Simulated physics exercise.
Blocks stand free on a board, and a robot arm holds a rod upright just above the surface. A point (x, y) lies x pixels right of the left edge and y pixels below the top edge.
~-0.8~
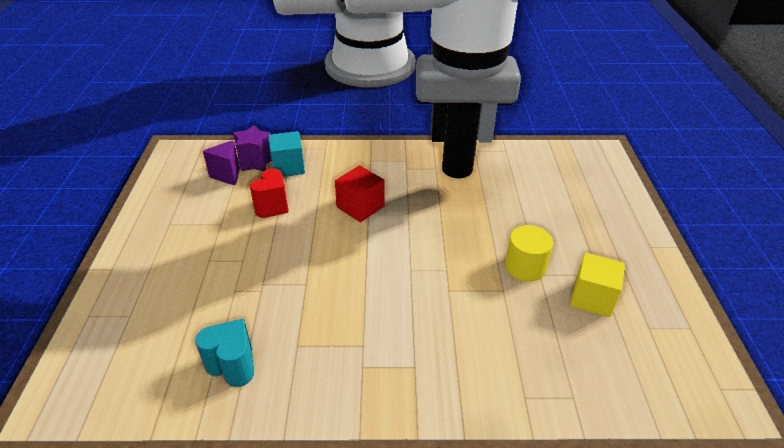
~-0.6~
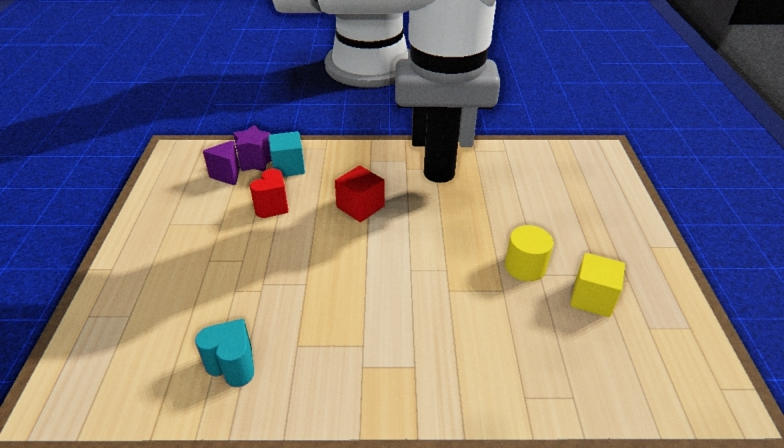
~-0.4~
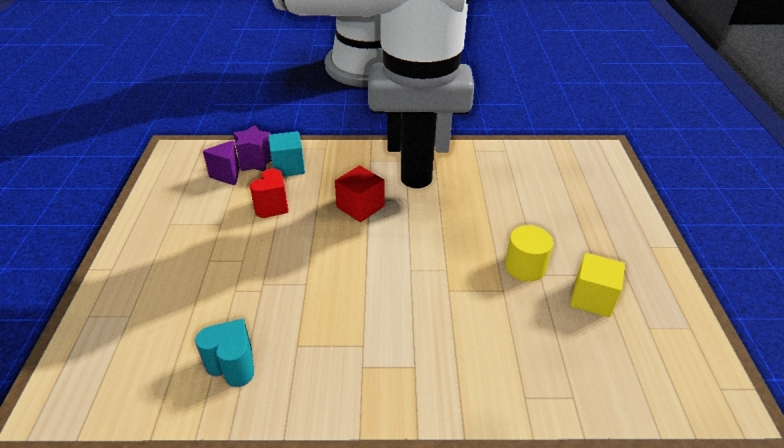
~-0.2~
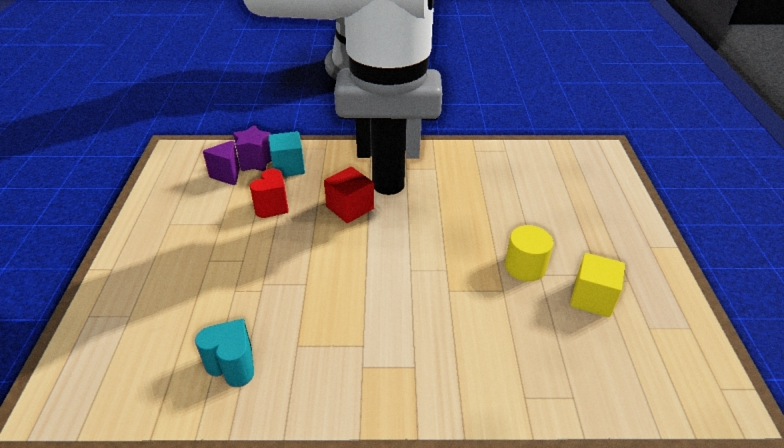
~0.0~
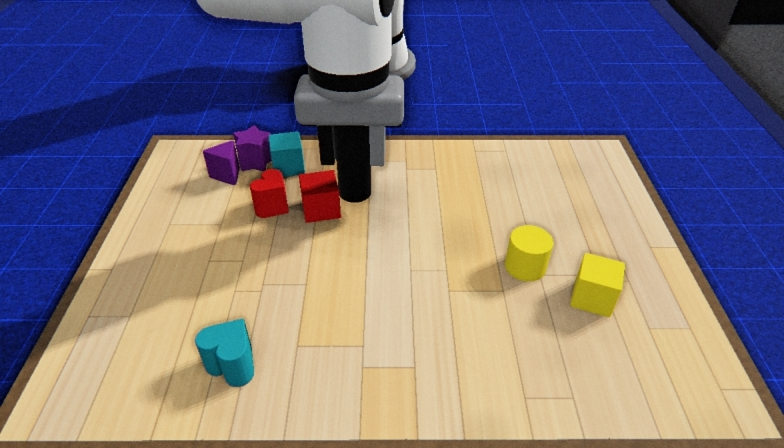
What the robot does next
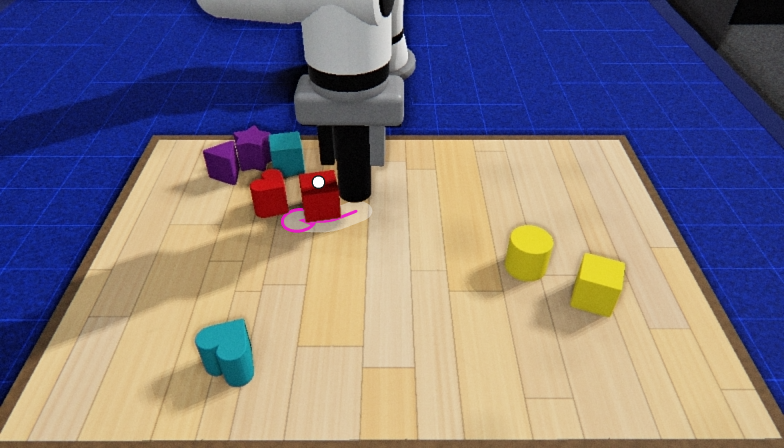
To begin with, a robot arm holds a black rod upright over a wooden board, to the right of a red cube, among scattered purple, teal, red and yellow blocks. The arm moves the rod left to the cube, then pushes the cube a short way left, close beside the red heart block.
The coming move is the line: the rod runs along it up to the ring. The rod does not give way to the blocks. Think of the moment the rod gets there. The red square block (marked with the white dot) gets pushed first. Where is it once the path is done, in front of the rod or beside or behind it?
Still leading.
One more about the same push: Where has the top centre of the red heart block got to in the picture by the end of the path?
My best guess is (240, 172).
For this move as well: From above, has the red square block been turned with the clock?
In short: Yes.
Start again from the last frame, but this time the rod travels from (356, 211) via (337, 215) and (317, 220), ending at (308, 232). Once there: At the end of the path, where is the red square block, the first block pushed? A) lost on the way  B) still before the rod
Option A.
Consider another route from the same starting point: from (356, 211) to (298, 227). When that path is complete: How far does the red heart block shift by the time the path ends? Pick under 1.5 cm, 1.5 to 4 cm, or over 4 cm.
Distance: 1.5 to 4 cm.
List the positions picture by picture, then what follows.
The first frame shows rod's lower end at (457, 170); red heart block at (268, 180); red square block at (359, 179).
The second frame shows rod at (439, 174); blocks still.
The third frame shows rod at (416, 179); blocks still.
The fourth frame shows rod at (389, 185); red square block at (349, 180).
The fifth frame shows rod at (355, 193); red heart block at (268, 180); red square block at (318, 182).
Drawn move, from (356, 211) by way of (338, 218) and (319, 221) to (299, 220); the dot is on the red square block.
The first path, step by step. Halfway along, rod at (326, 202); red heart block at (260, 178); red square block at (295, 184), turned 35° clockwise.
At the end, rod at (296, 202); red heart block at (240, 172), turned 40° clockwise; red square block at (265, 183), turned 40° clockwise.
